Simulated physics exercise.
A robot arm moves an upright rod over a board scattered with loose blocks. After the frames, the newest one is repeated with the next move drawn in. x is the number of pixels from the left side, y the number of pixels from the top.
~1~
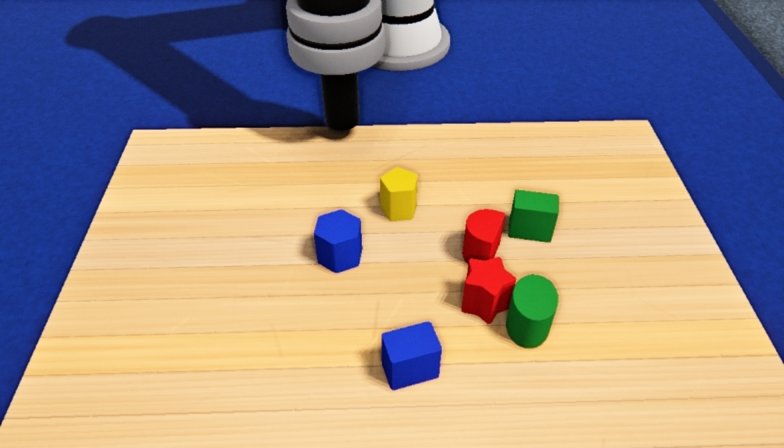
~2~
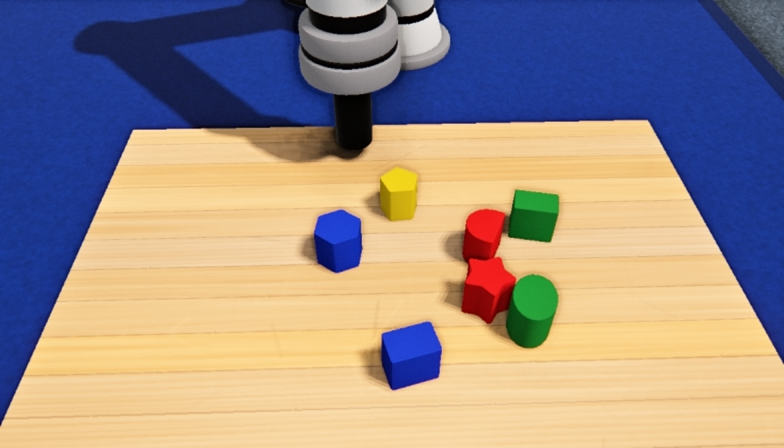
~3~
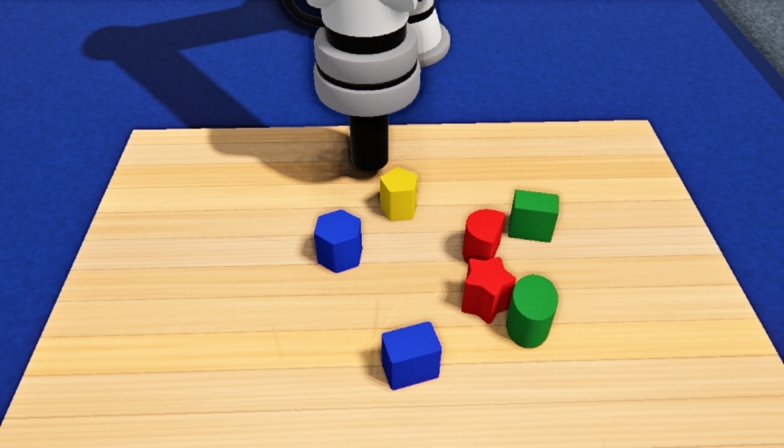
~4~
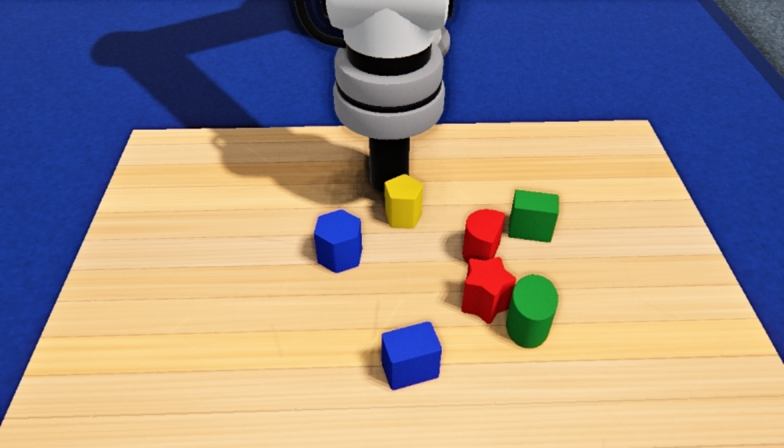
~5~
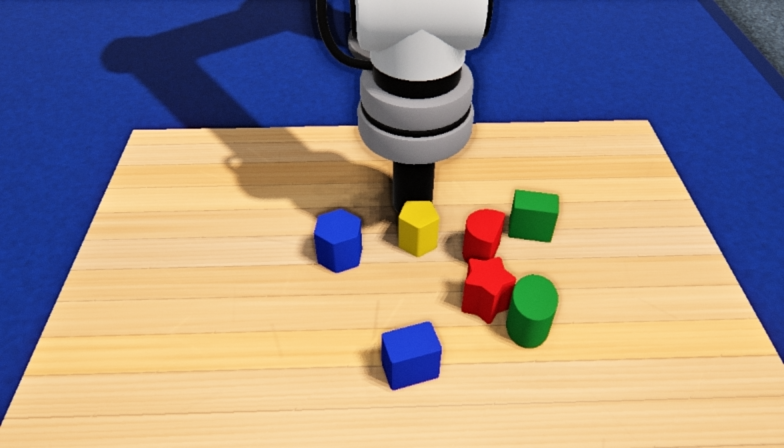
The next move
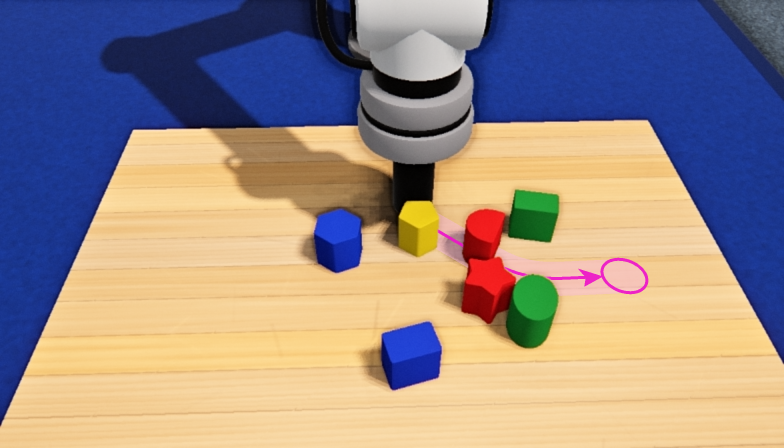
On a wooden board, a robot arm's black rod pushes the yellow block forward slightly.
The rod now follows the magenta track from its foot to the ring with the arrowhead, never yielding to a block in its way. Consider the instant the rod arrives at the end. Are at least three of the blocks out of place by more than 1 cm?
No, that is not what happens.
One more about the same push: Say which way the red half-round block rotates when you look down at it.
It spins clockwise.
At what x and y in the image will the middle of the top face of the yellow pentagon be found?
Put as a pixel place, it's (434, 234).
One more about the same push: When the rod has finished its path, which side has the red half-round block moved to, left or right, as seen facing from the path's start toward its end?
To the path's right.
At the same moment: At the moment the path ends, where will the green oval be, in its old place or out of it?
At the end of the path, the green oval remains in its old spot.
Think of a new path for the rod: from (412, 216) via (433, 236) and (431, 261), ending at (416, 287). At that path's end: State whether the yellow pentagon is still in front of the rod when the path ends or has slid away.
I predict the rod still has it in front.
Path on the board, from (412, 216) by way of (472, 251) and (545, 278) to (624, 276).
What follows on the original path. One third of the way, rod at (475, 238); yellow pentagon at (434, 234), turned 50° clockwise; red half-round block at (515, 237).
Two thirds of the way, rod at (550, 265); yellow pentagon at (434, 234), turned 50° clockwise; red half-round block at (594, 270).
At the end, rod at (630, 263); yellow pentagon at (434, 234), turned 50° clockwise; red half-round block at (632, 280), turned 85° clockwise; red star in place; green oval in place.
